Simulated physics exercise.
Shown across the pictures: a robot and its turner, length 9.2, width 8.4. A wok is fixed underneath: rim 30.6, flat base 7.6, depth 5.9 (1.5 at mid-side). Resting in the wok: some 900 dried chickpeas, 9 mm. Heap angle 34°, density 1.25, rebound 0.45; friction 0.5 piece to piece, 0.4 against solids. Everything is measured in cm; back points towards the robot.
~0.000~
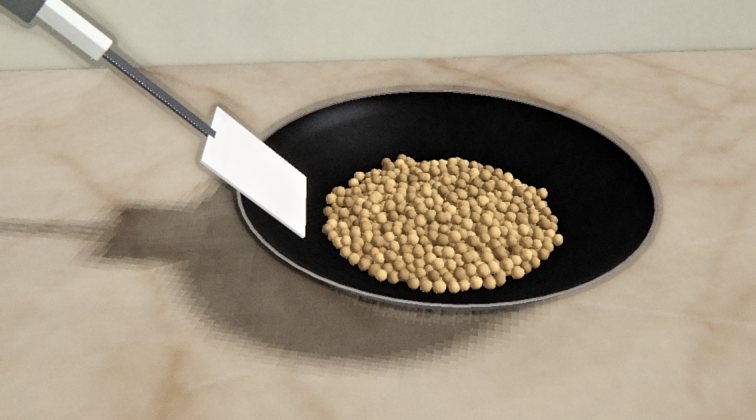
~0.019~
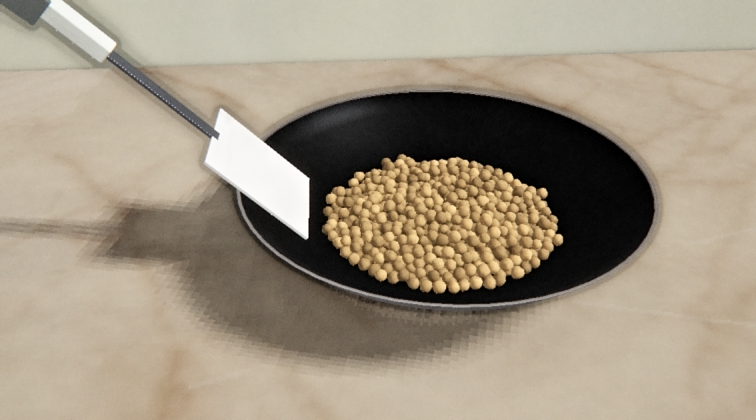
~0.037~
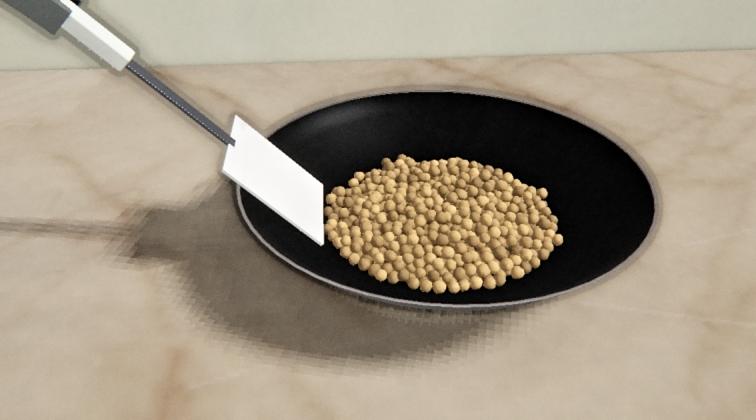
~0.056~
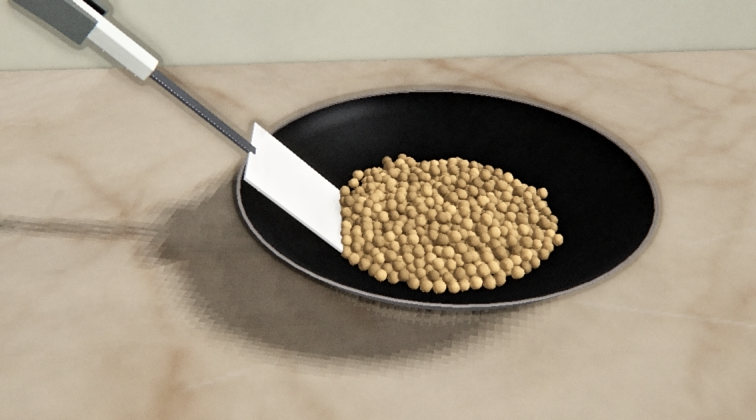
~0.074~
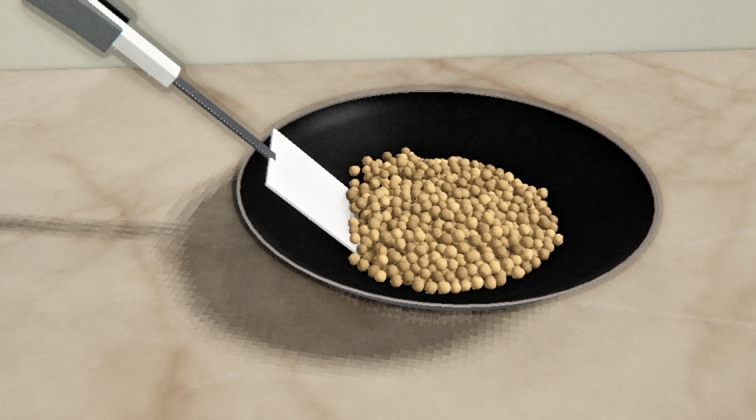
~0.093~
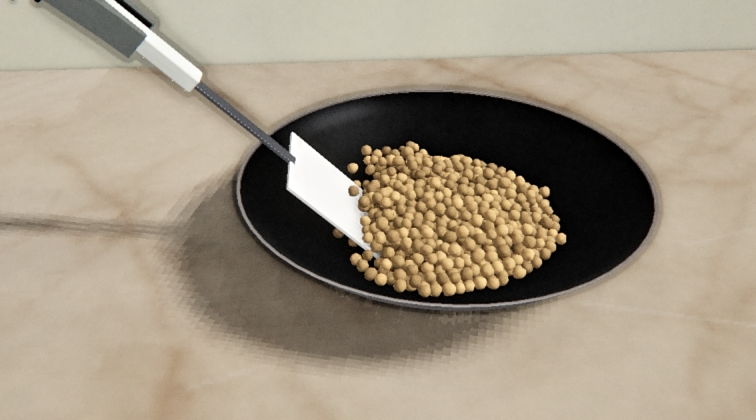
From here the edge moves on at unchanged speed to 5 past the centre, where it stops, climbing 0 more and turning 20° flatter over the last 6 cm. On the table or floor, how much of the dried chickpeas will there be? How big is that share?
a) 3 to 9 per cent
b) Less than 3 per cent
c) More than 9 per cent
Answer: B.
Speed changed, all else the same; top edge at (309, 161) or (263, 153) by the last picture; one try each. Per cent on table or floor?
First try about 0 %, second try about 0 %.
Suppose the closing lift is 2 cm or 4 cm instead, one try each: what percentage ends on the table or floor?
Result, in order: Approx. 0 % and 0 %.
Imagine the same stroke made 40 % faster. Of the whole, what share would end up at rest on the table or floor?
In that case, close to 0 per cent.
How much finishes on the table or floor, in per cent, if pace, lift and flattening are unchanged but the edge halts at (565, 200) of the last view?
Approximately 15 per cent, I reckon.
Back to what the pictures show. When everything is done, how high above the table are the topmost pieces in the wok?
Near 6.5 centimetres high.
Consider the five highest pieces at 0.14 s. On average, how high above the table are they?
About 5 centimetres.
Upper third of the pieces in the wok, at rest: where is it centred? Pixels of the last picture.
Roughly (564, 184).
After 0.14 s, sloping 46°, highest piece 5 above the table; 900 in the wok.
After 0.18 s, sloping 37°, highest piece 5 above the table; 900 in the wok.
After 0.41 s, sloping 26°, highest piece 6 above the table; 899 in the wok, 1 on the blade or in flight.
After 1.46 s, sloping 26°, highest piece 6 above the table; 899 in the wok, 1 on the table or floor.
At rest, 899 in the wok, 1 on the table or floor. That is 0 % on the table or floor.
